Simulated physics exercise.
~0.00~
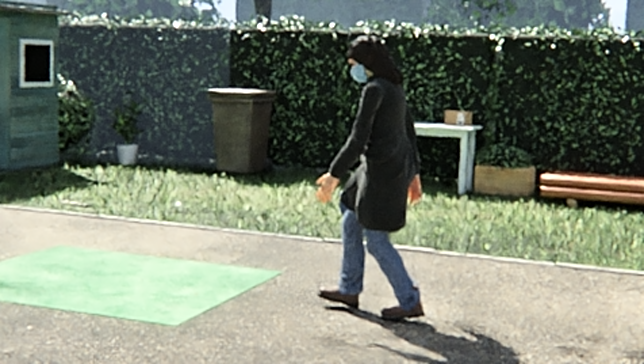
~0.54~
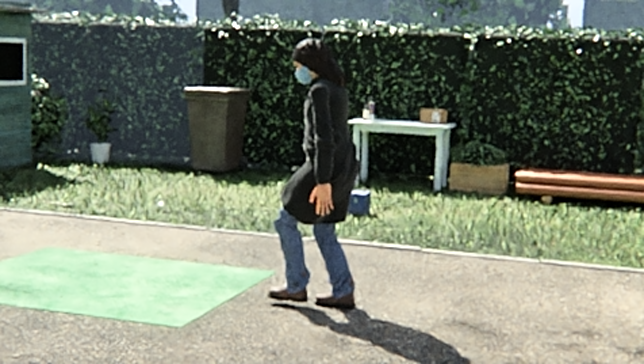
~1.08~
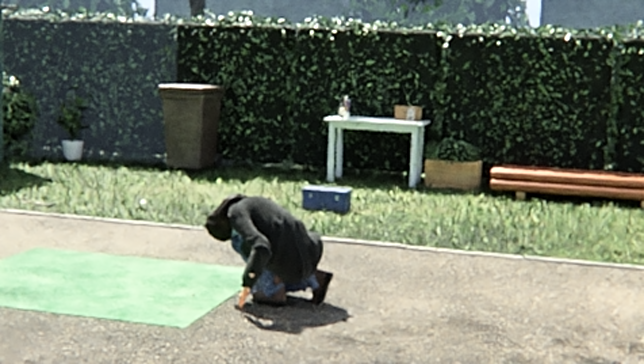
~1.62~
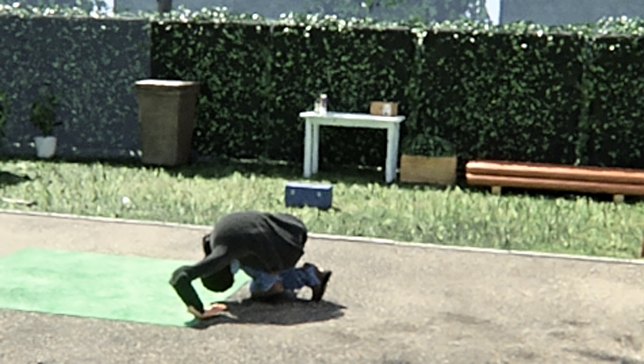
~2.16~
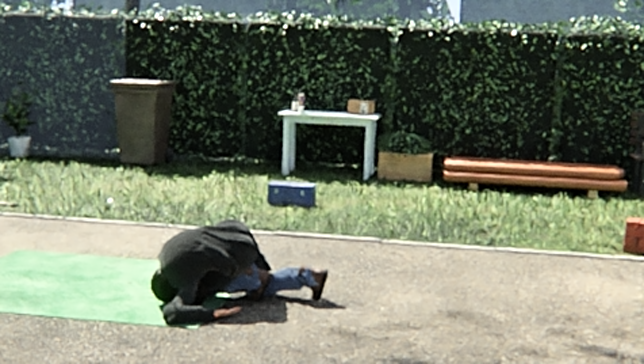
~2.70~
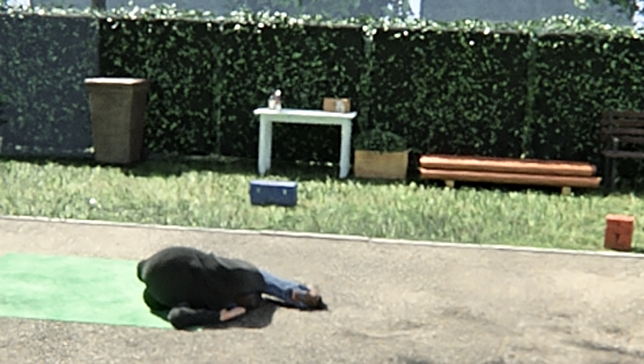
A person in a dark hooded coat, jeans and a pale blue face mask walks left across a paved path towards a green mat, arms hanging loosely. Near the mat's edge the knees bend and the person drops into a low crouch, head bowed and hands reaching to the ground. The body tips forward onto hands and knees, then the head and forearms sink onto the mat. Finally the person slumps down and lies curled, upper body over the mat's edge and legs stretched right on the paving, while the view drifts slightly past a hedge, white table and bench.
